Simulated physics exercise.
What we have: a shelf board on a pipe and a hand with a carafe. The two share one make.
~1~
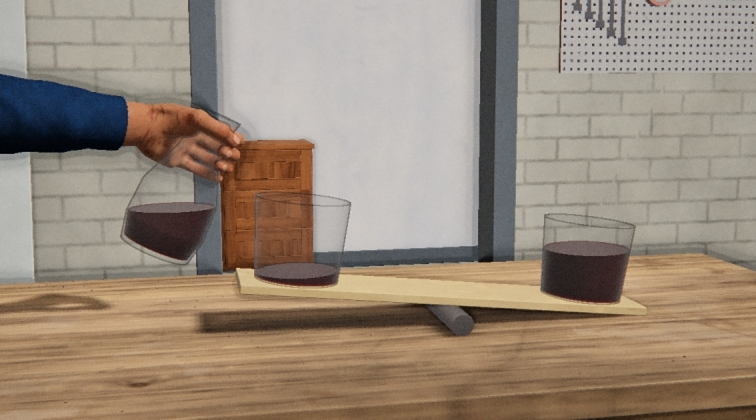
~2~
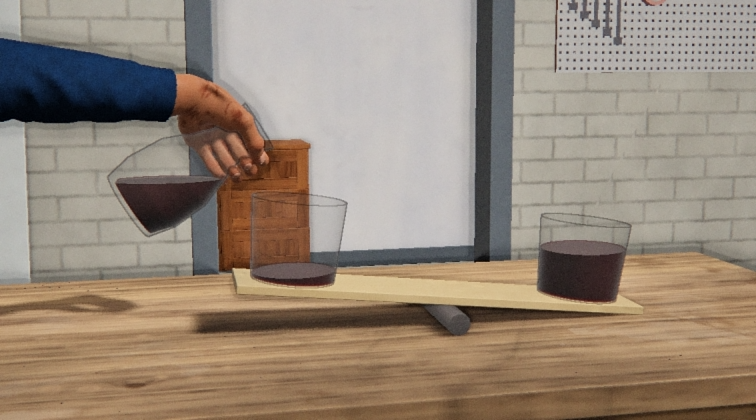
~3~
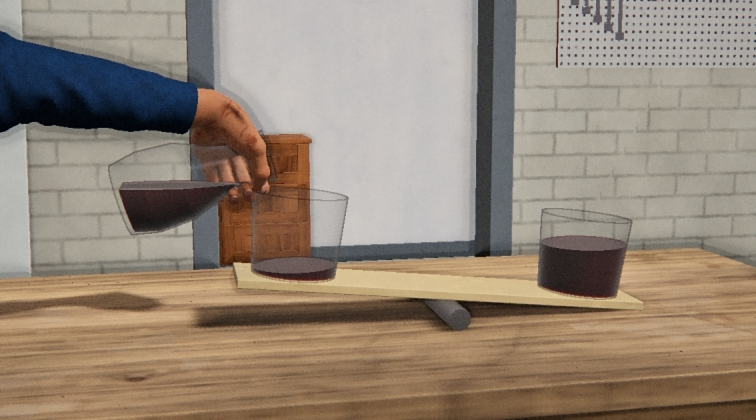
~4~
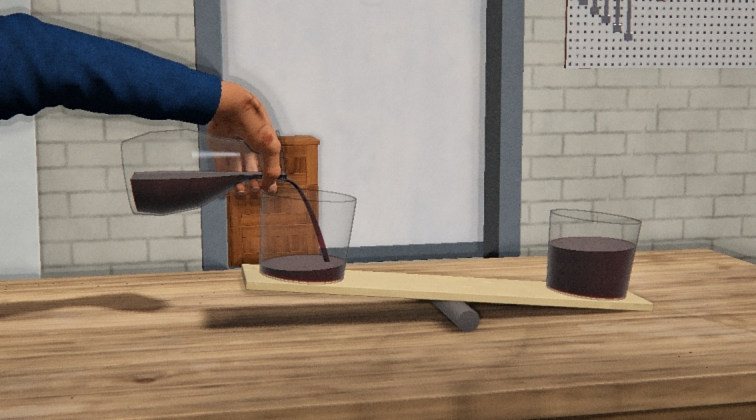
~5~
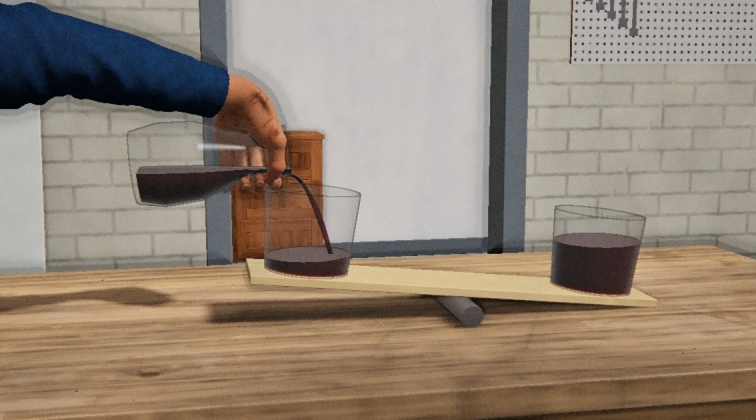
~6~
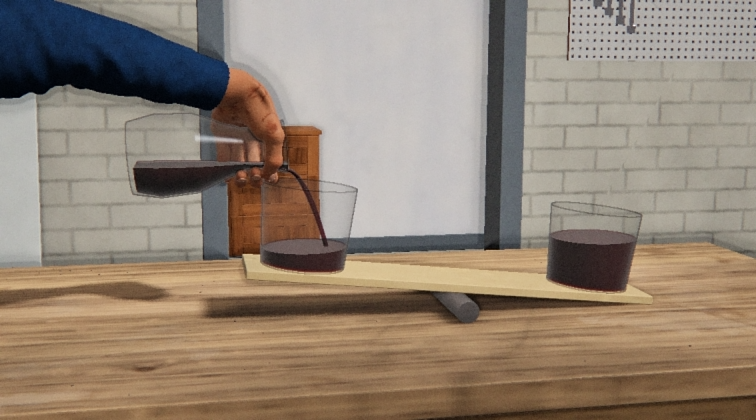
A hand lifts a carafe, tilts it, and pours dark liquid into the left tub.
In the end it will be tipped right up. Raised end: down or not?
Stays up.
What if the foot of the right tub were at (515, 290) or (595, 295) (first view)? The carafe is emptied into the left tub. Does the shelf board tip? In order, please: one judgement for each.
One by one: A turnover first, no movement second.
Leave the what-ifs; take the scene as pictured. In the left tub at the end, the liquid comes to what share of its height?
45 out of a hundred, or close to it.
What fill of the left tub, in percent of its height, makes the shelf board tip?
Around 60 %.
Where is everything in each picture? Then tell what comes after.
In the first picture, the hand lifts the carafe; carafe (186, 180) tipped 25° with all of its load; left tub (300, 238) nearly empty, raised; right tub (585, 257) about two thirds full, on the low side.
In the second picture, the carafe is brought over; pipe (458, 323); left tub nearly empty, surface at (294, 270).
In the third picture, the carafe is brought over; carafe (198, 177) tipped 75° with all of its load; left tub (297, 232) nearly empty.
In the fourth picture, a stream runs into the left tub; pipe (467, 319); left tub nearly empty, surface at (303, 263); right tub about two thirds full, surface at (592, 244).
In the fifth picture, a stream runs into the left tub; carafe (214, 159) tipped 85° with about three quarters of its load; left tub (310, 229) about a quarter full.
In the sixth picture, a stream runs into the left tub; pipe (467, 311); left tub about a quarter full, surface at (304, 247); right tub about two thirds full, surface at (592, 237).
Soon after, the left tub is about a third full; the shelf board leans as before.
Later, the left tub is about half full; the shelf board leans as before.
In the end, the left tub is about half full; the shelf board leans as before.
